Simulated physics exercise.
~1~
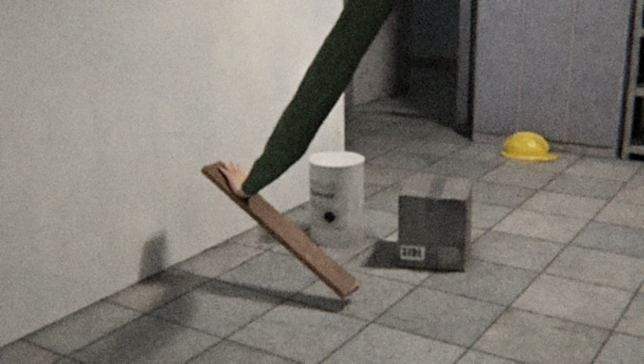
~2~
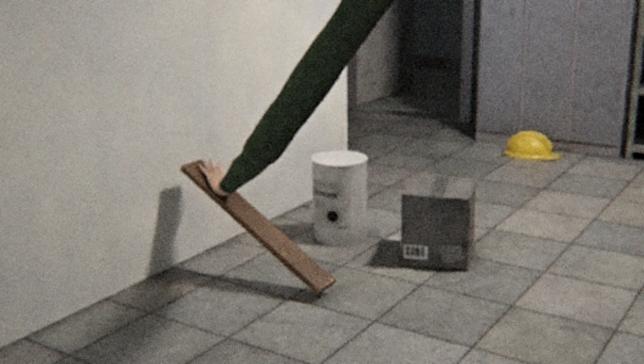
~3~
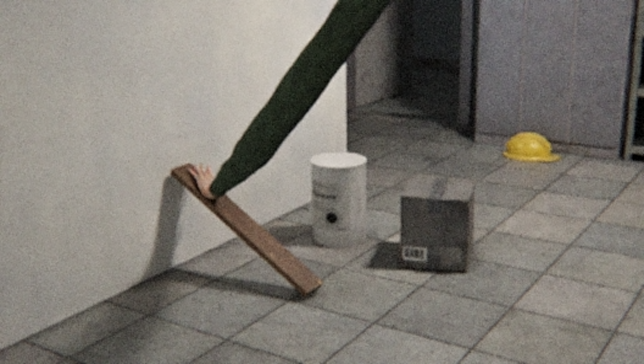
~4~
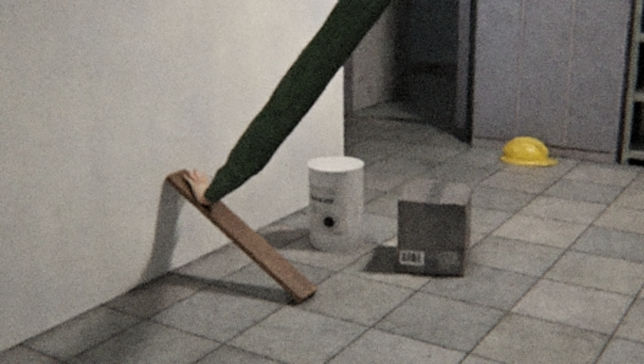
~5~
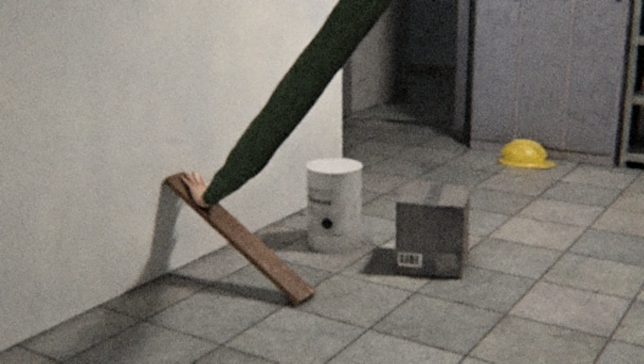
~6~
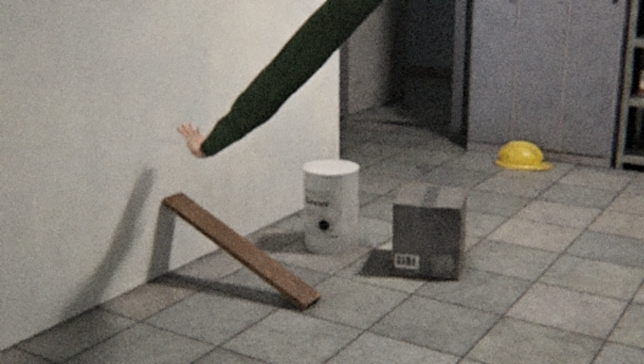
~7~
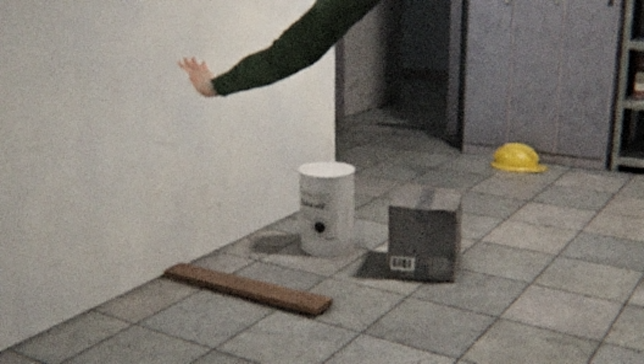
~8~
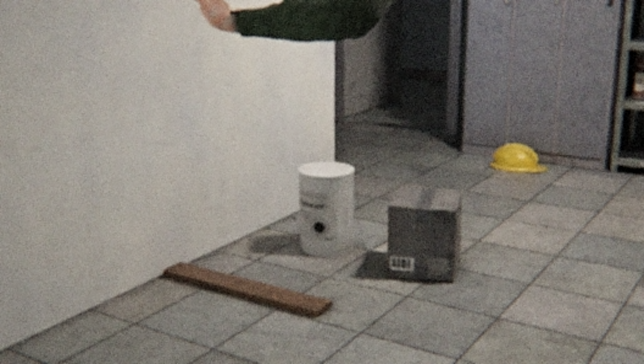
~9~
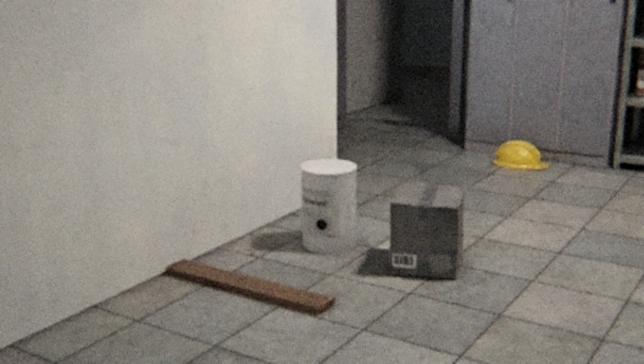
Bare wall and tiled floor, a green-sleeved hand leaning a brown plank against the wall, letting go, the plank slipping down flat.
